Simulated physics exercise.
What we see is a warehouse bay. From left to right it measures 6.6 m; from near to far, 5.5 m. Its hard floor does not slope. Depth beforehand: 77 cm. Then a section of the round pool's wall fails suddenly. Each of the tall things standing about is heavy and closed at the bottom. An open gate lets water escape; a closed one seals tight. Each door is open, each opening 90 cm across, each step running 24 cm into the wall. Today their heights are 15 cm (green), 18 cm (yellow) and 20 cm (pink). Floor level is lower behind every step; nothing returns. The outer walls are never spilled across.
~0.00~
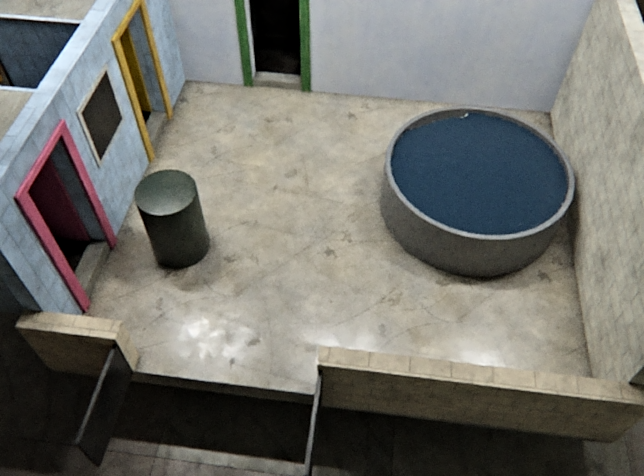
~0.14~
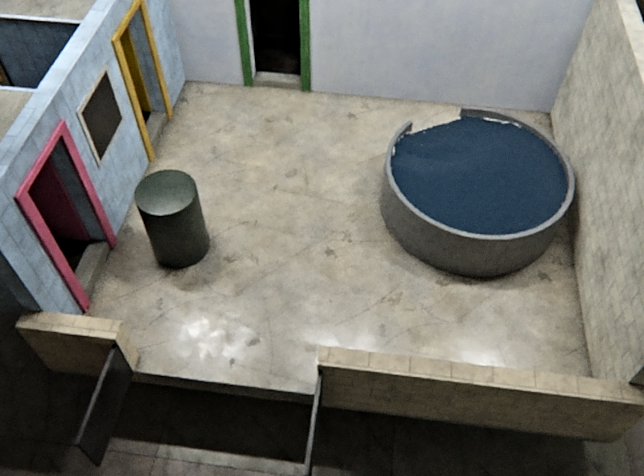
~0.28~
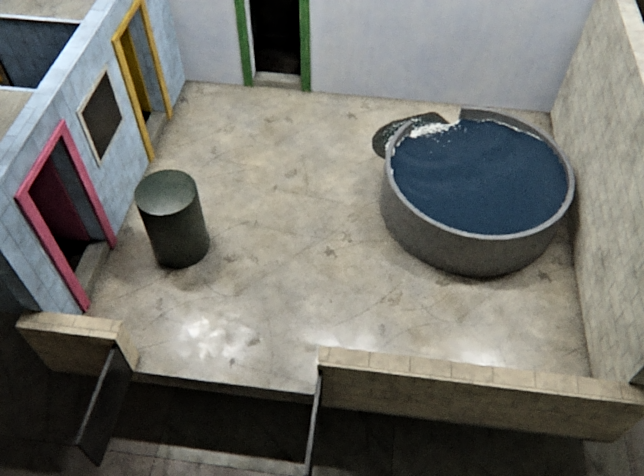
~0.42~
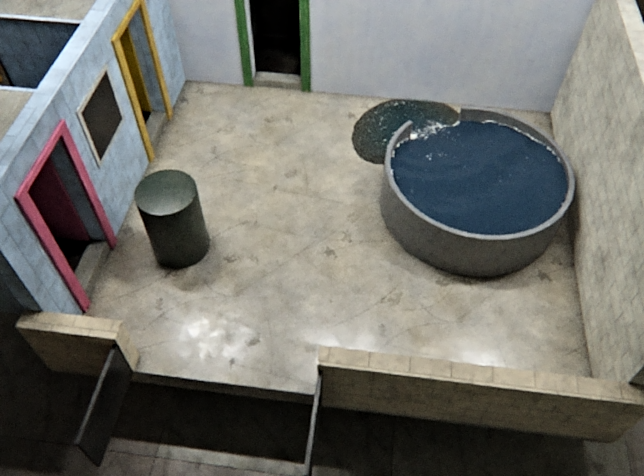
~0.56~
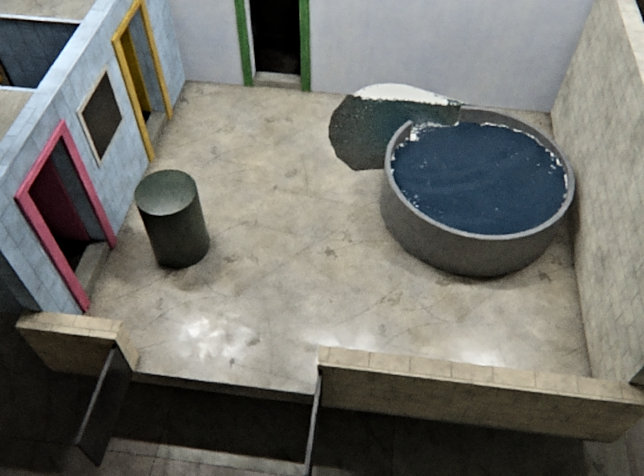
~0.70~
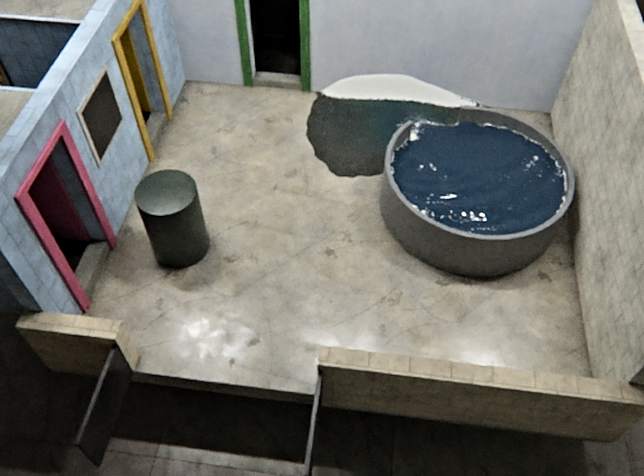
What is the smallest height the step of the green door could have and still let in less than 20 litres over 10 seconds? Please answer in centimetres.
About 9.5 cm.
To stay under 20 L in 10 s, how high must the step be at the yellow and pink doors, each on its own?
Close to 23 cm (yellow) and close to 9.0 cm (pink).
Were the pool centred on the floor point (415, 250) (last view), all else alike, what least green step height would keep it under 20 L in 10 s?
New minimum height: Approx. 21 cm.
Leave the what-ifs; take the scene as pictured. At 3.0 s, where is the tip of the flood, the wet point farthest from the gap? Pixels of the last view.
Look about (95, 286) in the last picture.
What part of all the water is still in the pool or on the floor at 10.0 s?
Roughly 92 percent of the water remains.
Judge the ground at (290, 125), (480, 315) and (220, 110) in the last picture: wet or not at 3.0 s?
So, in order, I'd say got wet, then stayed dry, then got wet.
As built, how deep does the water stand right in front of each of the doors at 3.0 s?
Before green it's 13 cm, before yellow 28 cm, before pink 2 cm.
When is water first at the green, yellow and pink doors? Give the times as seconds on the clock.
Arrival times - green 0.9 s, yellow 2.0 s, pink 2.8 s.
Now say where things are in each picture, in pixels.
The first frame shows the round pool at (477, 170) is whole and still, 77 cm deep; the green door at (275, 40) is dry.
In the second frame, the front is at a hidden place, 0.3 m from the gap on the far side; 0.2 m2 of floor is wet, 77 cm left at the back.
In the third frame, the gap is on the far side, the front 0.8 m out at a hidden place; the back of the round pool holds 77 cm.
In the fourth frame, the front is at (391, 103), 1.4 m from the gap on the far side; 2.1 m2 of floor is wet, 77 cm left at the back.
In the fifth frame, the front is at (354, 96), 1.8 m from the gap on the far side; 3.2 m2 of floor is wet, 77 cm left at the back.
In the sixth frame, the gap is on the far side, the front 2.2 m out at (321, 93); the back of the round pool holds 75 cm; the green door at (275, 40), 3.0 m from the gap, is still 0.8 m from the nearest water.
After 1.4 s water covers 20 % of the floor, deepest (50 cm) near (411, 103); 14 cm at the green door, 0 litres in over its 15 cm step.
After 3.0 s water covers 40 % of the floor, deepest (36 cm) near (189, 96); 13 cm at the green door, 1 litre in over its 15 cm step.
After 10.0 s water covers 100 % of the floor, deepest (18 cm) near (552, 243); 7 cm at the green door, 1 litre in over its 15 cm step.
At the green door as built, the water arrived by 0.9 s and peaked near 16 cm at 2.0 s.
Run again over the same 10 s with other heights there, 29 litres in over 8.5 cm, 9 litres over 11.5 cm. The limit of 20 litres is kept from about 9.5 cm up.
